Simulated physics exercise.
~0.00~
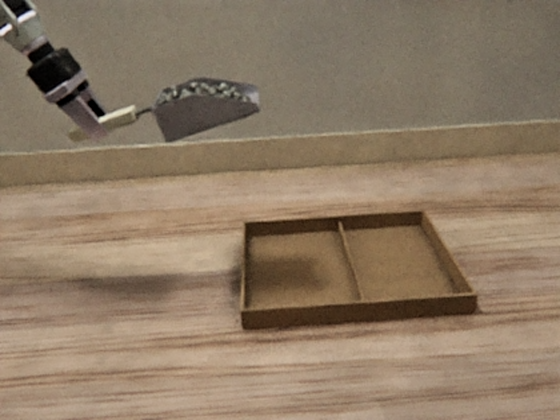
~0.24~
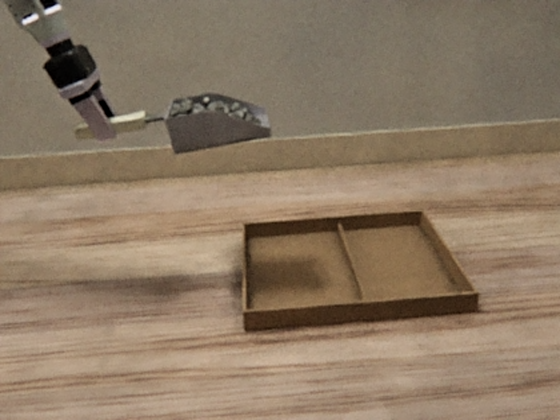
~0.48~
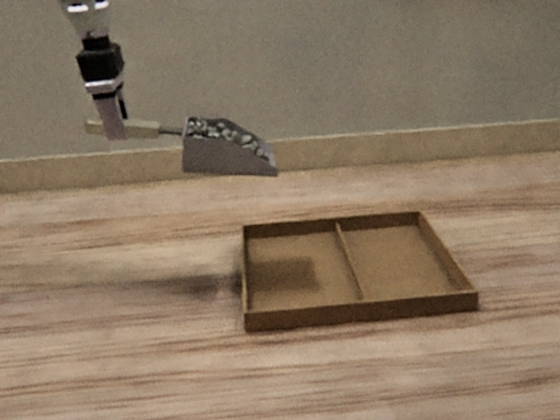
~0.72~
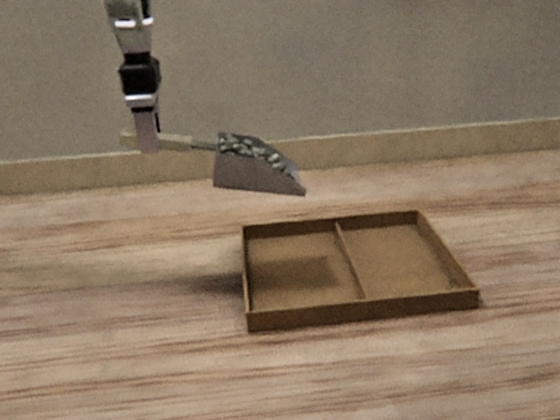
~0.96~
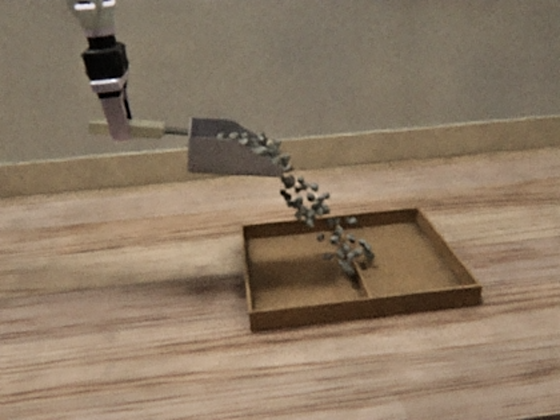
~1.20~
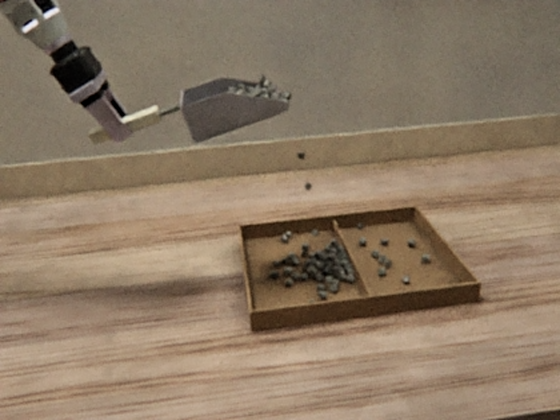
On a wooden table top, a robot arm lowering a scoop of pebbles, spilling many into a divided tray, then lifting away still part-loaded.
